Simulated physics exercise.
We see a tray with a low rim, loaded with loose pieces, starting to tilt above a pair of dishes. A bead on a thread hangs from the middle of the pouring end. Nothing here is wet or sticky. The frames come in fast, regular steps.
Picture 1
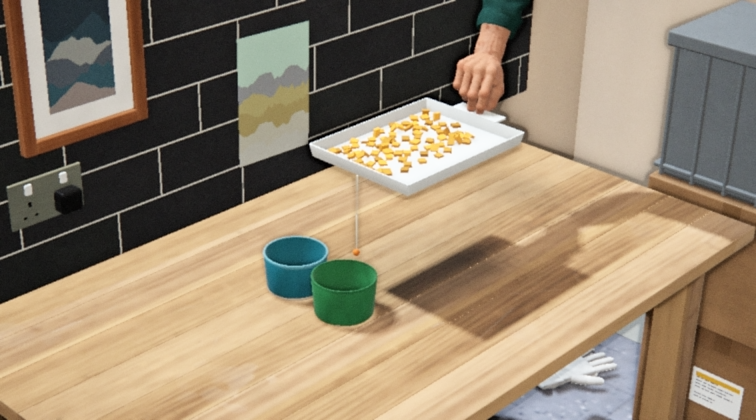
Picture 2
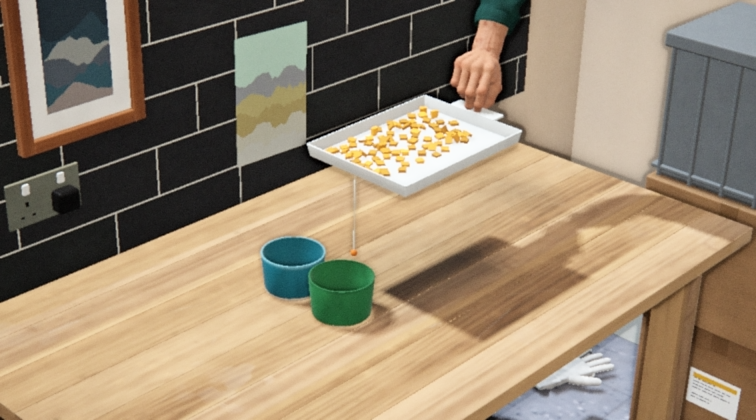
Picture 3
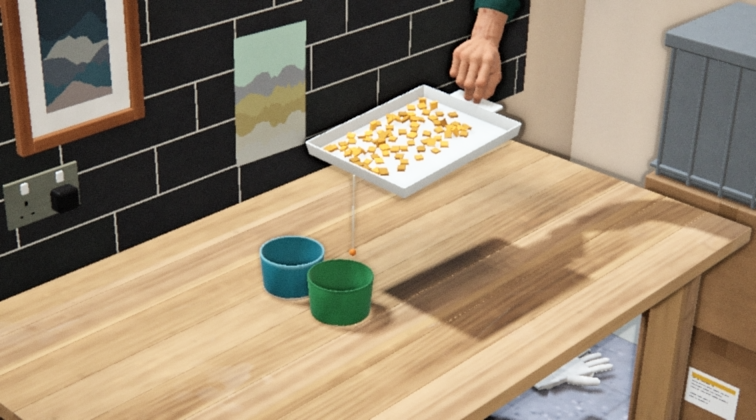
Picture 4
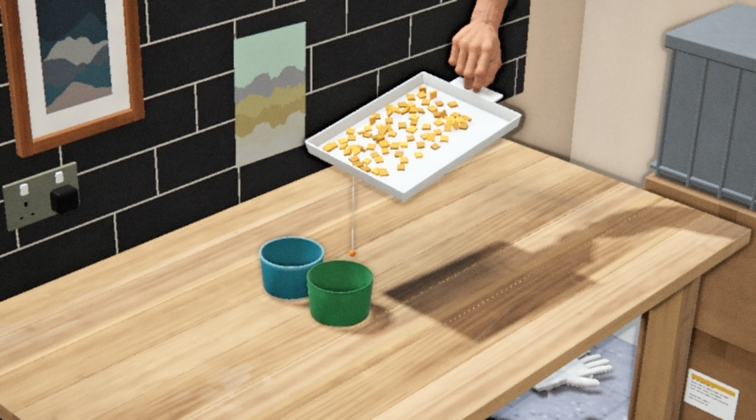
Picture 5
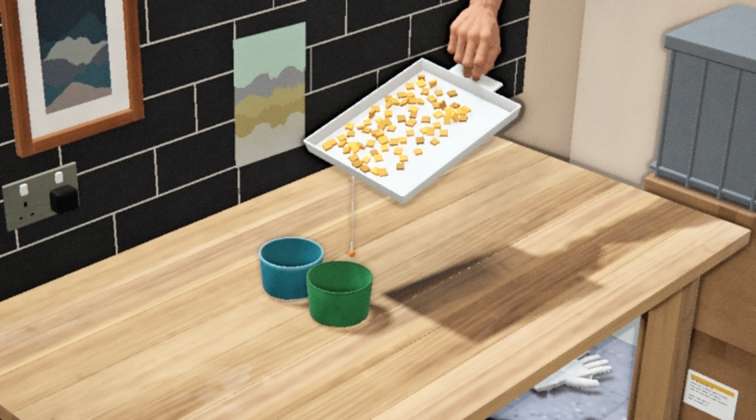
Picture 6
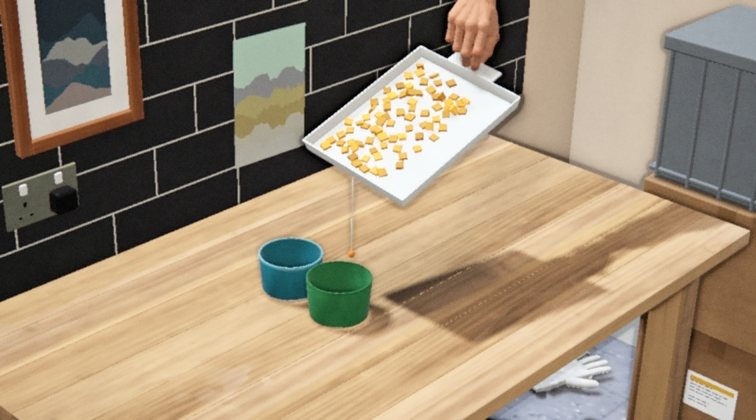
Hand gripping a white tray of small golden crackers, gradually tilting it above blue and green dishes on a wooden table.
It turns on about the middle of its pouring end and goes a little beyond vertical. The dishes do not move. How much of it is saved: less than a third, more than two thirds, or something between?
They take under a third between them.
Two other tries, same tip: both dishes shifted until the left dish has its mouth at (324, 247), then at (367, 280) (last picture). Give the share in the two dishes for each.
About 30 and 80 per cent.
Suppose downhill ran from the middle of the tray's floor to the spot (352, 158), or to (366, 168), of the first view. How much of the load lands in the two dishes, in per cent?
Near 70 % and 70 %.
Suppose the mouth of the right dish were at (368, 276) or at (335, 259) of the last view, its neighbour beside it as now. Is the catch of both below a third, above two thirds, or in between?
First in the middle band, then below one third.
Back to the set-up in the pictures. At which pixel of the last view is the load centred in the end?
Roughly at (387, 328).
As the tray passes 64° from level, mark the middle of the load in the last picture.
Around (385, 165).
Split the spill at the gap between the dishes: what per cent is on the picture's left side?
Roughly 10 in a hundred.
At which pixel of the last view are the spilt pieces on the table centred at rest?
Close to (395, 328).
Soon, tray tipped steeply; all on the tray.
A while on, tray tipped past a quarter turn; about a third on the tray; a small part in the right dish; about a quarter outside both; about a third in the air.
Towards the end, tray tipped past a quarter turn; about a quarter in the right dish; most outside both.
Finally, tray tipped past a quarter turn; about a quarter in the right dish; none in the left dish; most outside both.
